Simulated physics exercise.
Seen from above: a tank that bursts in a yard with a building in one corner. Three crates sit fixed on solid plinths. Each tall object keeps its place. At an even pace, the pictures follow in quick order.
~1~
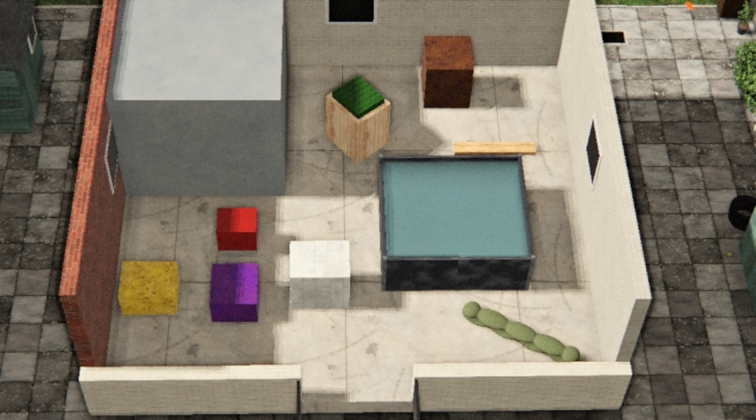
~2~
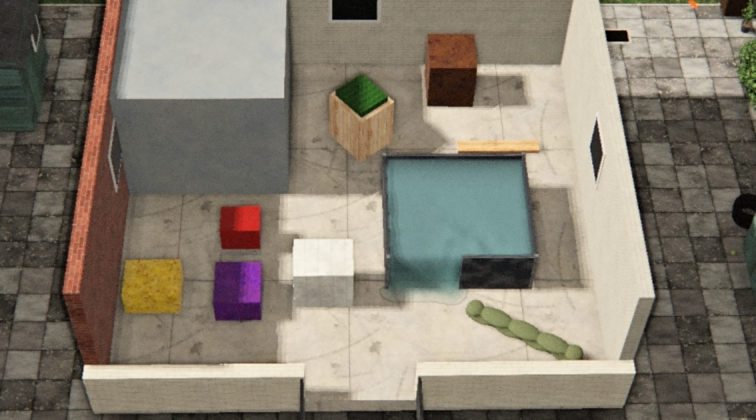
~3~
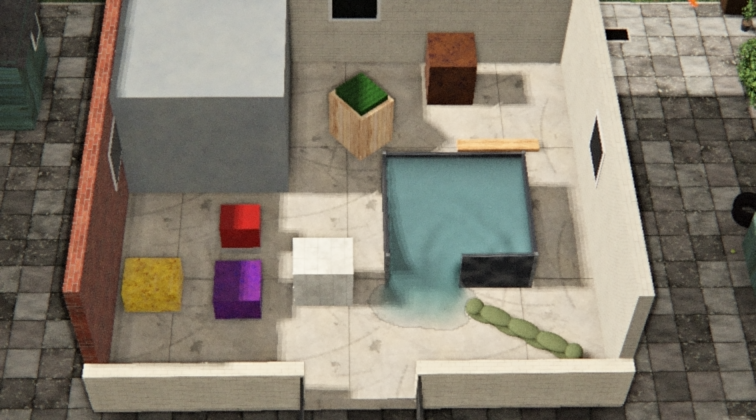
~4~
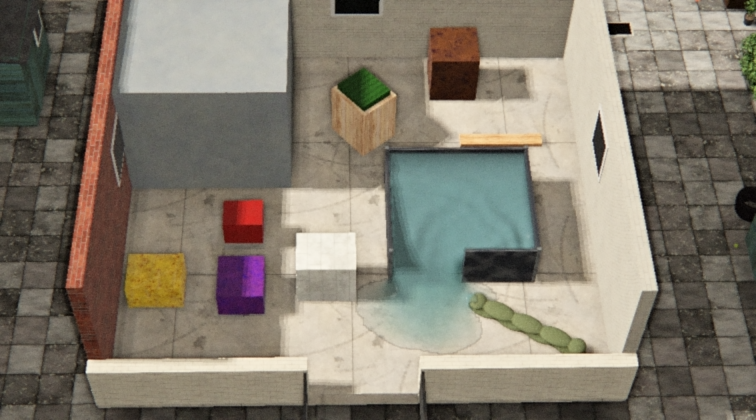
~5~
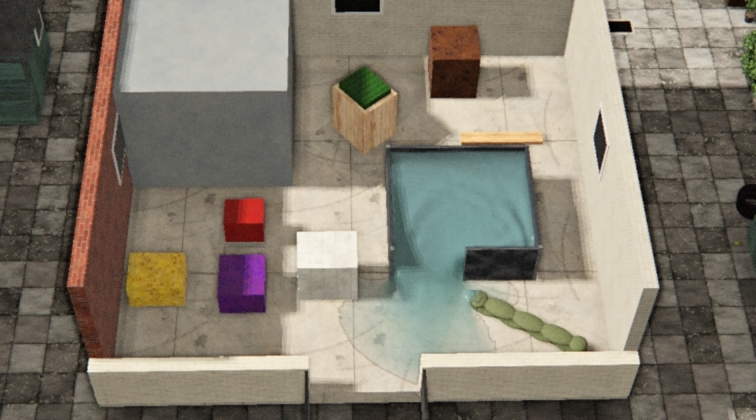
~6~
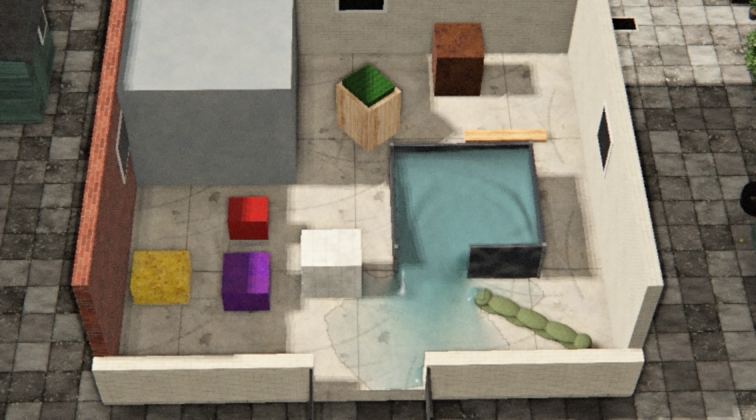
Water pouring from a broken corner of a dark-walled tank, spreading across a pale walled yard beside colored blocks and a green segmented shape.
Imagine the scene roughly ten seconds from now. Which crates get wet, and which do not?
Outcome: The purple crate is flooded, the yellow crate is flooded, the red crate is not flooded.
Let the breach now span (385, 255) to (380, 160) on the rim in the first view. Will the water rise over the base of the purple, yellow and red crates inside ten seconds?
The purple crate is flooded, the yellow crate is flooded and the red crate is flooded.
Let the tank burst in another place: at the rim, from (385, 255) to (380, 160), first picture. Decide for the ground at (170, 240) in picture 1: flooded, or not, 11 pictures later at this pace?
Status of the point: Soaked.
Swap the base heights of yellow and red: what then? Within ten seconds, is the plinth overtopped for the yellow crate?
Yellow crate is safe.
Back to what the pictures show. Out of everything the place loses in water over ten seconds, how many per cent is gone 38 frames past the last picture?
By my reckoning, 80 %.
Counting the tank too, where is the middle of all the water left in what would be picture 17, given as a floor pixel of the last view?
It is around (457, 264).
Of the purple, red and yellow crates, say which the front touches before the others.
It's the purple one here.
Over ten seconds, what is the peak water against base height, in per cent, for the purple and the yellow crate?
170 %, then 250 %.
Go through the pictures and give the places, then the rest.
The first picture shows the water tank at (455, 209) is whole and still.
In the second picture, water pours out at (424, 277) and has run to (383, 290).
In the third picture, the front is at (457, 323), out from the gap at (424, 276).
In the fourth picture, water pours out at (427, 272) and has run to (452, 348).
In the fifth picture, water pours out at (428, 271) and has run to a hidden place.
In the sixth picture, water pours out at (432, 268) and has run to a hidden place.
A moment on, water covers 20 % of the floor; the purple crate not reached, the yellow crate not reached, the red crate not reached.
Next, water covers 25 % of the floor; the purple crate water round its plinth, the yellow crate not reached, the red crate not reached.
Then, water covers 40 % of the floor; the purple crate water round its plinth, the yellow crate water round its plinth, the red crate not reached.
Later, water covers 55 % of the floor; the purple crate water round its plinth, the yellow crate water round its plinth, the red crate not reached.
In the end, water covers 75 % of the floor; the purple crate was topped, the yellow crate was topped, the red crate stayed above the water.
